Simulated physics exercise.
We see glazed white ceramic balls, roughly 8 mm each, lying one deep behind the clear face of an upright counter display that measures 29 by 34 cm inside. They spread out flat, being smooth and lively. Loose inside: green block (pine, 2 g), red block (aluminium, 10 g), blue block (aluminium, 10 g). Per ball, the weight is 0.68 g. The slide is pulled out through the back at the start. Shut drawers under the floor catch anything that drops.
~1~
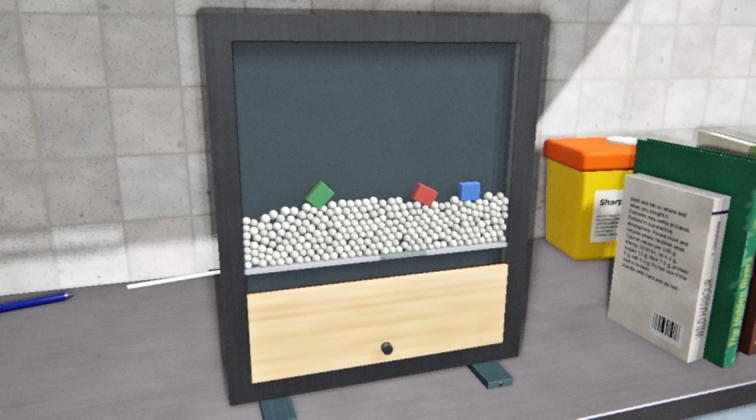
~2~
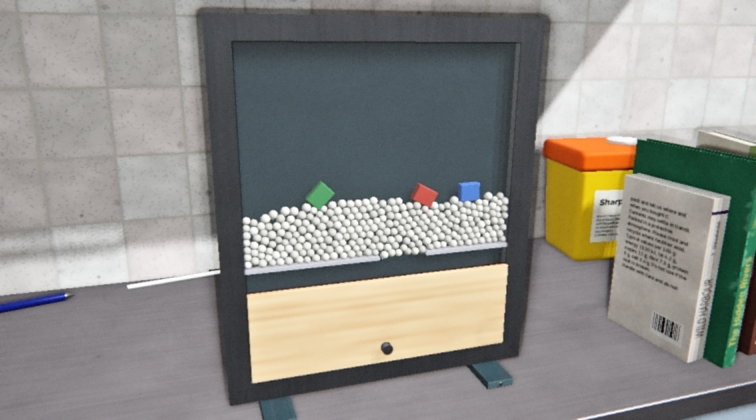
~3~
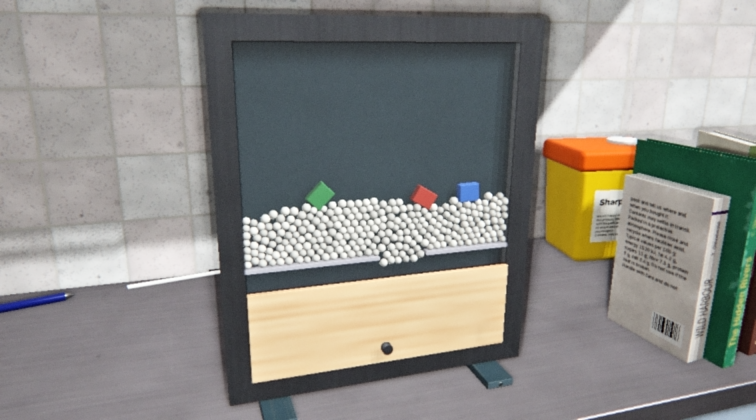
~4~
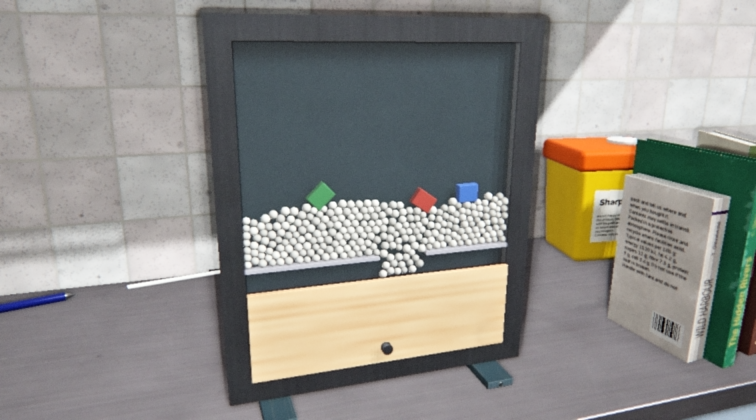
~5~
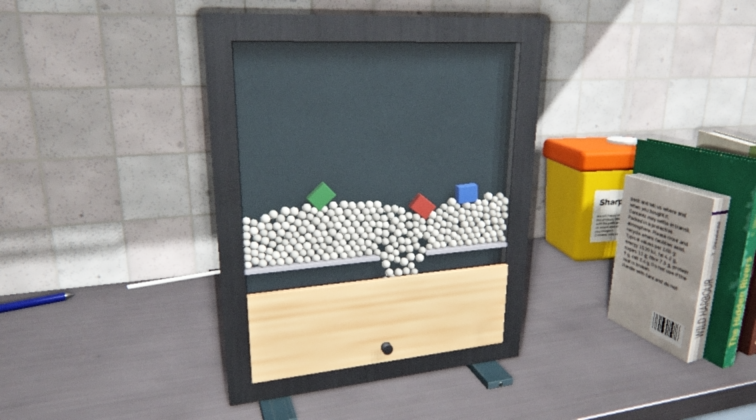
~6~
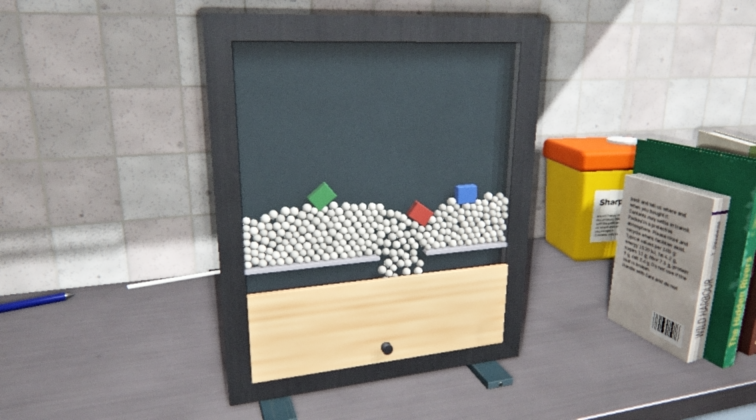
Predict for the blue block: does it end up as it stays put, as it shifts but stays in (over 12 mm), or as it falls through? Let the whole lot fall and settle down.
The blue block drops into a drawer.
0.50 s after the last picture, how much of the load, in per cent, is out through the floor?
My estimate is some 50 per cent.
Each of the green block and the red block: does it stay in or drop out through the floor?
Result - green: Escaped, red: Escaped.
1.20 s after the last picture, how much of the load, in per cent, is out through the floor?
That would be around 60 per cent.
Then, 0.15 s later than the last picture, 25 % are out; green block moved 1.2 cm; red block below the floor; blue block moved 2.0 cm.
Then, 0.50 s later than the last picture, 50 % are out; green block below the floor; red block below the floor; blue block below the floor.
Then, 1.20 s later than the last picture, 60 % are out; green block below the floor; red block below the floor; blue block below the floor.
At rest 2.4 s after the last picture, 70 % are out; green block below the floor; red block below the floor; blue block below the floor.
